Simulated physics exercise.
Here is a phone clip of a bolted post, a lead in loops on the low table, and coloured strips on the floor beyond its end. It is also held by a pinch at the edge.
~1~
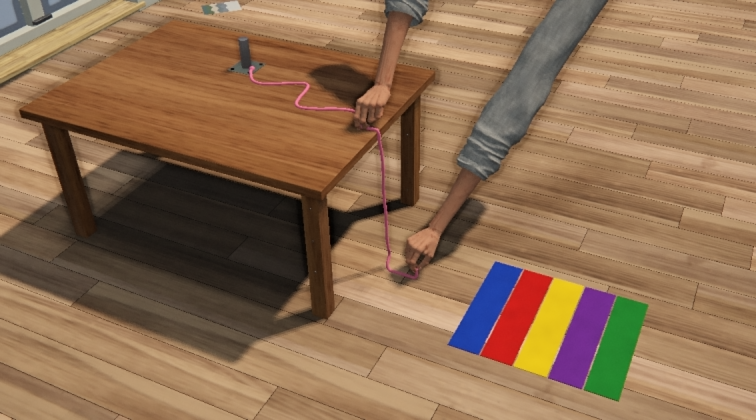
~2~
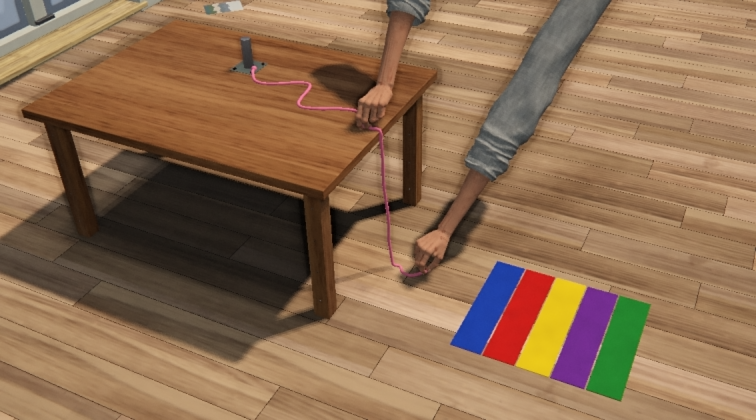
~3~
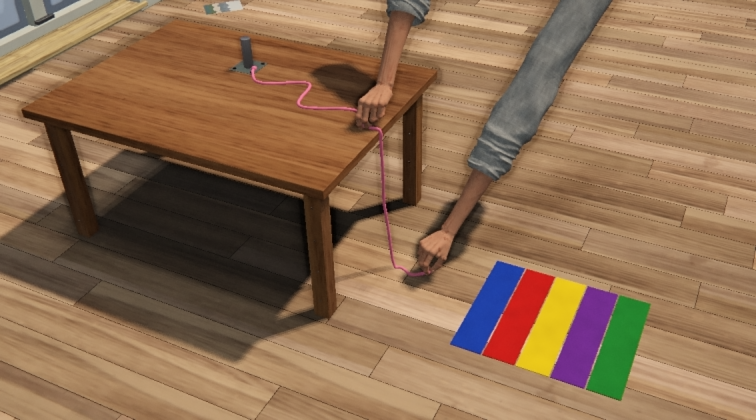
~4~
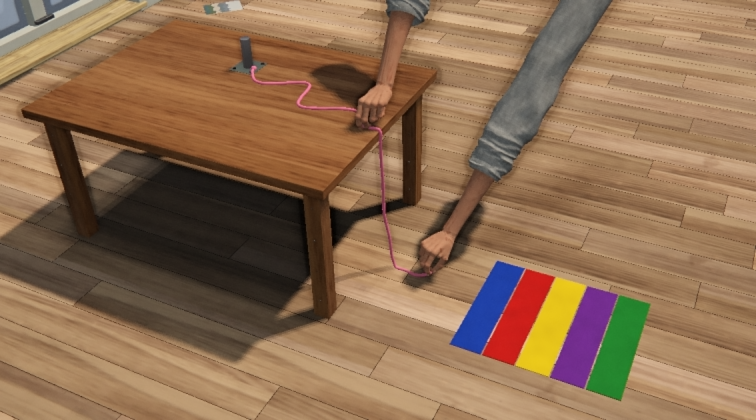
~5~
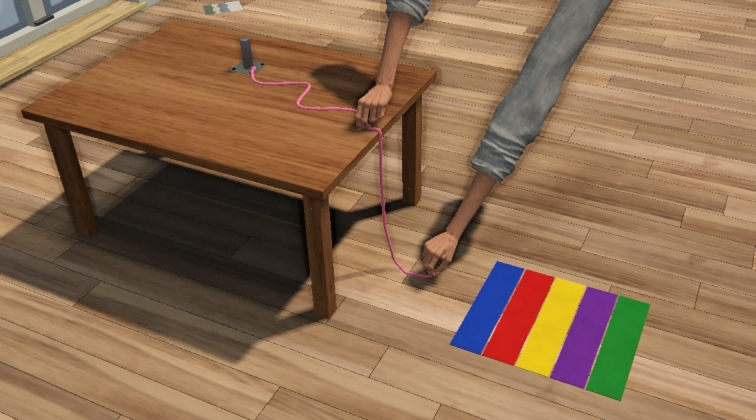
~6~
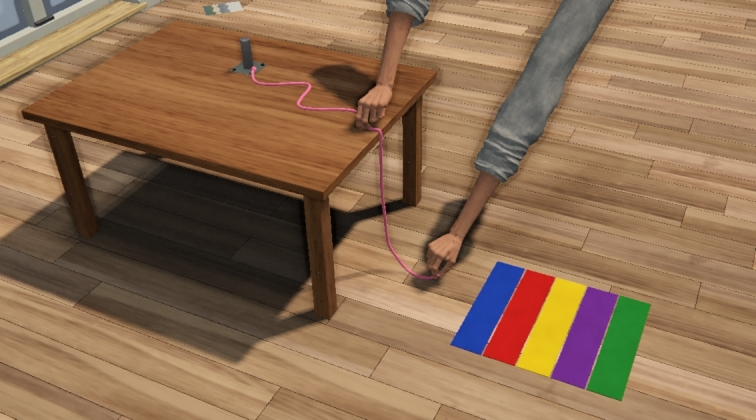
To begin with, a pink cord runs in loops from a small post across a wooden table, pinched at the edge by one hand, while another hand holds its hanging end near the floor. The lower hand then shifts slightly right, toward the coloured strips, while the upper hand stays still.
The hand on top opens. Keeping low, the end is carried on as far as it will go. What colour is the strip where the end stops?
It is purple.
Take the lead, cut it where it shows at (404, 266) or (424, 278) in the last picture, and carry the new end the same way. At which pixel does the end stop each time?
Case by case: (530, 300), then (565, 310).
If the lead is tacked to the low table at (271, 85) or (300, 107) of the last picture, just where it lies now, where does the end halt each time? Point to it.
Pixel positions per try: (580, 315); (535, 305).
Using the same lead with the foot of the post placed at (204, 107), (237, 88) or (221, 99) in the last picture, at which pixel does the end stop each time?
Results per try: (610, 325); (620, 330); (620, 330).
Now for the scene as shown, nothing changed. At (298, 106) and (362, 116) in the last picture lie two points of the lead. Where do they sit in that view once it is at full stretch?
First point (353, 105), second point (410, 137).
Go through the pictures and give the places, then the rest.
In the first frame, end (417, 269); blue (472, 333); red (504, 343); yellow (537, 354); purple (572, 365); green (607, 377).
In the second frame, end (426, 271); lead through (256, 81) (308, 90) (334, 109) (378, 131) (385, 195) (390, 251).
In the third frame, end (429, 272).
In the fourth frame, end (431, 272); lead through (255, 81) (308, 90) (333, 109) (378, 131) (383, 194) (391, 251).
In the fifth frame, end (435, 274).
In the sixth frame, end (438, 275); lead through (256, 82) (308, 90) (333, 109) (378, 132) (382, 194) (393, 252).
Early on, end near (539, 305); over red.
Midway, end near (574, 315); over purple.
At the end of the slack, end near (596, 322); over purple. Over purple.
